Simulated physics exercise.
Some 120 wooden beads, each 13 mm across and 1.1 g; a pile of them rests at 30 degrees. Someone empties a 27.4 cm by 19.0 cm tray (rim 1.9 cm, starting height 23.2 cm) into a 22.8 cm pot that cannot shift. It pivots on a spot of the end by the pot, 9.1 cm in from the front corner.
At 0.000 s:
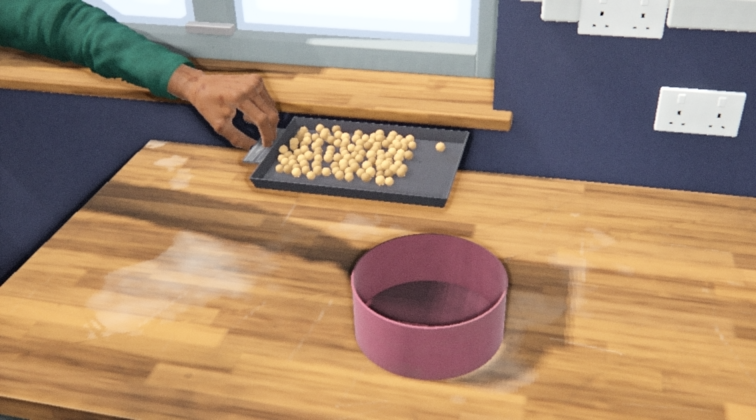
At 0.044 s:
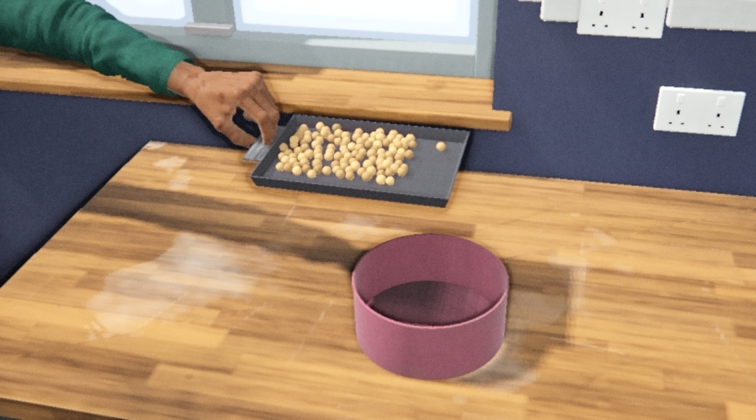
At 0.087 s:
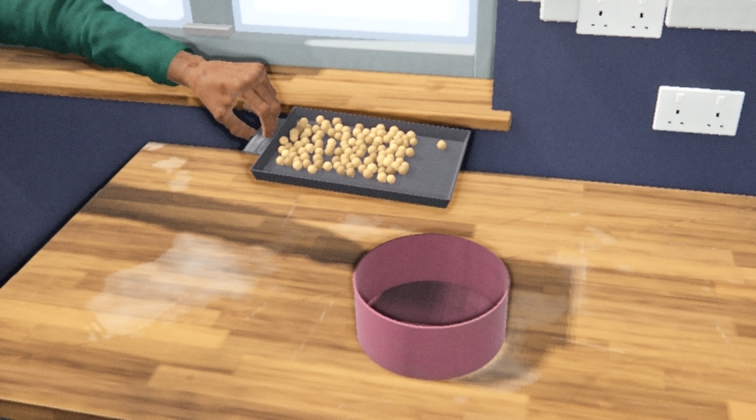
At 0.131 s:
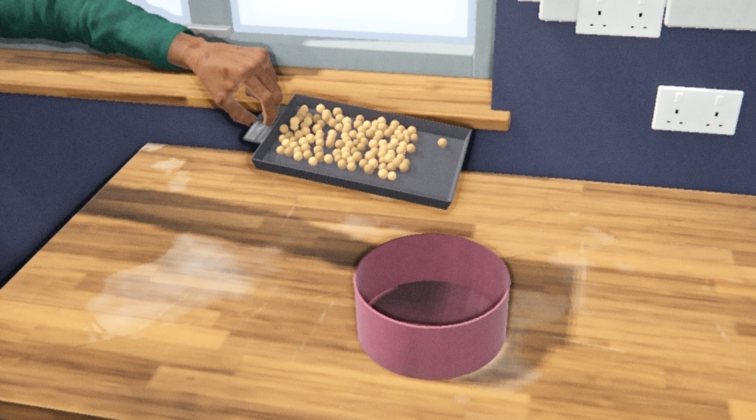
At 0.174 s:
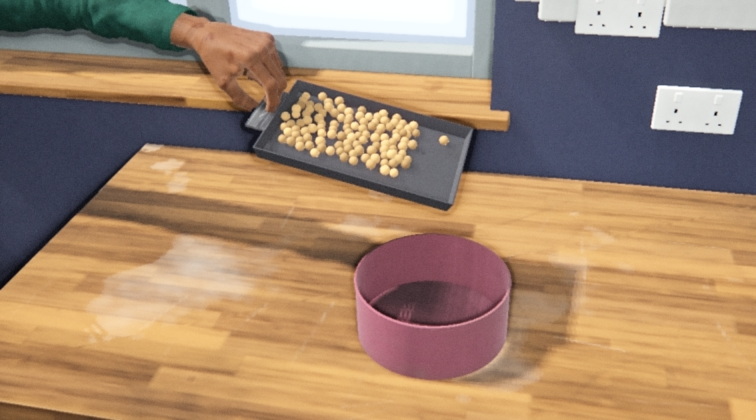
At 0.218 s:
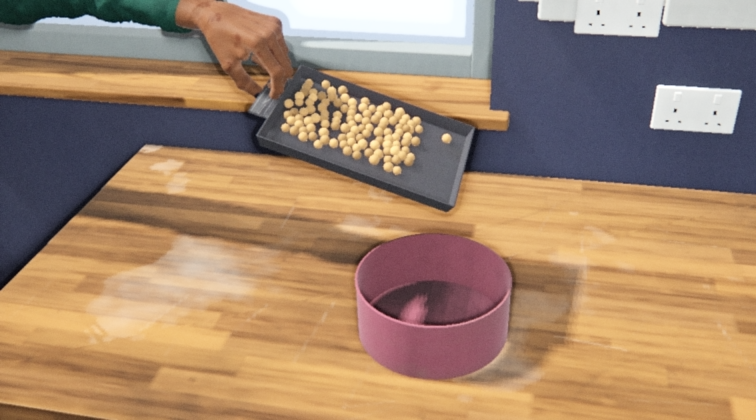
In this clip, a hand in a green sleeve lifts the left end of a dark tray of small wooden beads, tilting it down toward the right, while a round pink pot sits on the wooden worktop in front.
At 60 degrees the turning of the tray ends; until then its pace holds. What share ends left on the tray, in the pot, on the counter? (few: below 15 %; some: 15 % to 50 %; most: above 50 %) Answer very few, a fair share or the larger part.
Tray: A fair share, pot: A fair share, counter: A fair share.
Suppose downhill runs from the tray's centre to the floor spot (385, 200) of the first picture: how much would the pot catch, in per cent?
Some 60 per cent.
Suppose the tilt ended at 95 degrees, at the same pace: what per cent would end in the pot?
It would be near 75 per cent.
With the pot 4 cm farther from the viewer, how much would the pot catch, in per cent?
In that case some 35 per cent.
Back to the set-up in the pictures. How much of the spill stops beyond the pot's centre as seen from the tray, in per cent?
Roughly 100 per cent.
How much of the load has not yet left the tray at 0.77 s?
Roughly 40 per cent.
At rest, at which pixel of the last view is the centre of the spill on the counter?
Around (619, 375).
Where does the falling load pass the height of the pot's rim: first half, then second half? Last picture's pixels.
First near (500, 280), later near (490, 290).
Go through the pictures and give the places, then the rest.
Tray tilt 0 degrees, front corners at (255, 176) and (444, 196); middle of the pieces at (345, 154); pot at (429, 277), in the first frame.
Tray tilt 1 degrees, front corners at (255, 174) and (445, 196); middle of the pieces at (346, 153), in the second frame.
Tray tilt 4 degrees, front corners at (256, 168) and (446, 197), lowest corner right front; middle of the pieces at (346, 148), in the third frame.
Tray tilt 9 degrees, front corners at (257, 157) and (448, 199), lowest corner right front; middle of the pieces at (347, 141), in the fourth frame.
Tray tilt 14 degrees, front corners at (259, 146) and (449, 201), lowest corner right front; middle of the pieces at (349, 133), in the fifth frame.
Tray tilt 19 degrees, front corners at (262, 134) and (451, 202), lowest corner right front; middle of the pieces at (352, 125); pot at (433, 276). The tray's pace is about 120 degrees a second, in the sixth frame.
After 0.40 s, tilt 41 degrees; the tray holds 100 %, the pot 0 %.
Then, at 0.52 s, tilt 55 degrees; the tray holds 100 %, the pot 0 %.
After 0.77 s, tilt 60 degrees; the tray holds 40 %, the pot 15 %.
In the end, at 2.0 s, tray 35 %, pot 35 %, counter 30 %.
